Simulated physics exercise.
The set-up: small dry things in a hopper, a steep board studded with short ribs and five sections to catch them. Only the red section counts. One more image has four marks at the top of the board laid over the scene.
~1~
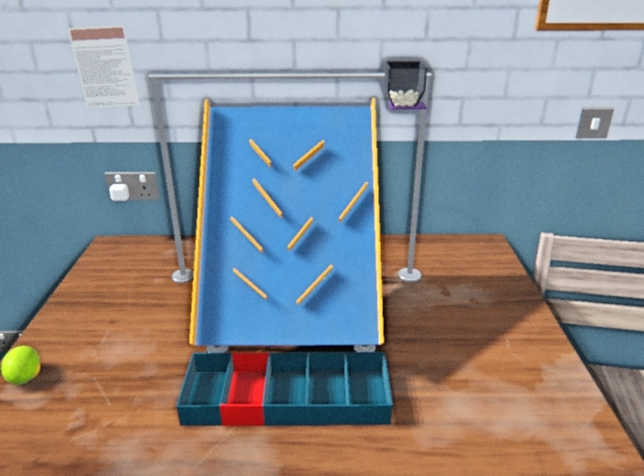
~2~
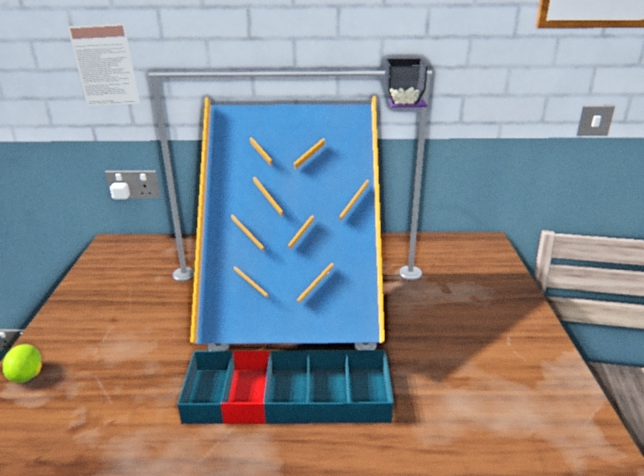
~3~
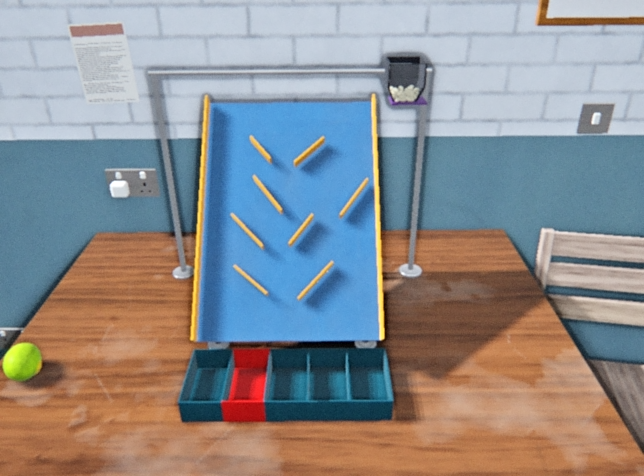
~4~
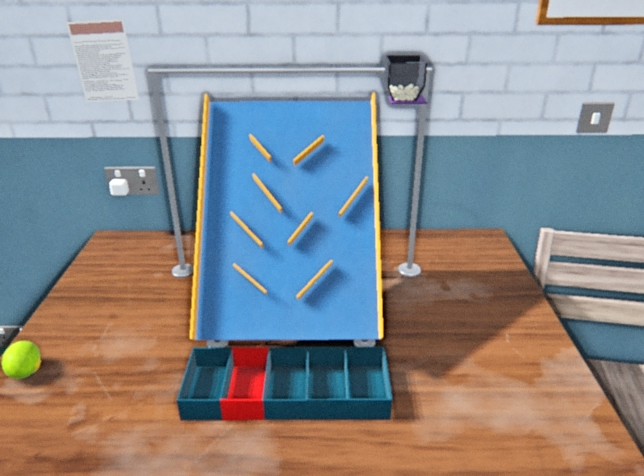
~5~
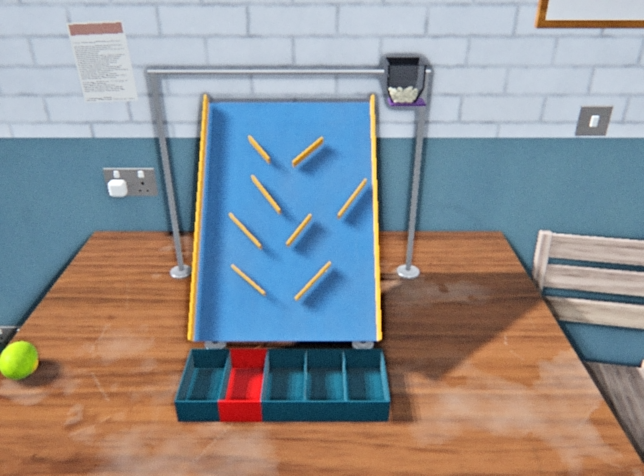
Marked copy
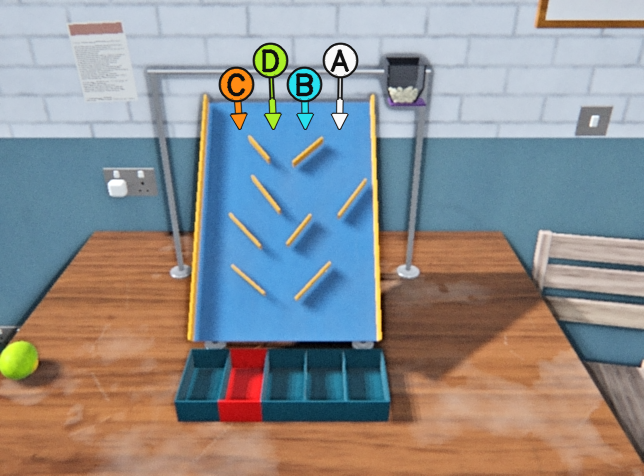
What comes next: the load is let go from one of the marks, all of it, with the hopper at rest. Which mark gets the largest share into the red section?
Take A.
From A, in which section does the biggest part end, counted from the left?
The second from the left.
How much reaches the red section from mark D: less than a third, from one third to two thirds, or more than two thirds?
Less than a third.
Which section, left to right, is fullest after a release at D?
The third.
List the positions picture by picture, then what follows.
The first picture shows hopper near (405, 98), white beans, door shut.
The second picture shows ribs (251, 138) to (270, 160), (295, 164) to (324, 139), (254, 177) to (282, 212).
The third picture shows ribs (340, 215) to (368, 178), (231, 214) to (262, 246), (289, 243) to (313, 214).
The fourth picture shows ribs (233, 264) to (266, 292), (297, 297) to (332, 260).
The fifth picture shows red section near (240, 410), number 2 of 5 from the left.
On the marked copy, mark A meets the board at (339, 123); mark B meets the board at (305, 123); mark C meets the board at (239, 123); mark D meets the board at (273, 123).
With A, the bulk in the red section, a small share in other sections.
With B, a small share in the red section, the bulk in other sections, only a few held on the board.
With C, only a few in the red section, the bulk in other sections, a small share outside the box.
With D, none at all in the red section, the whole lot in other sections.
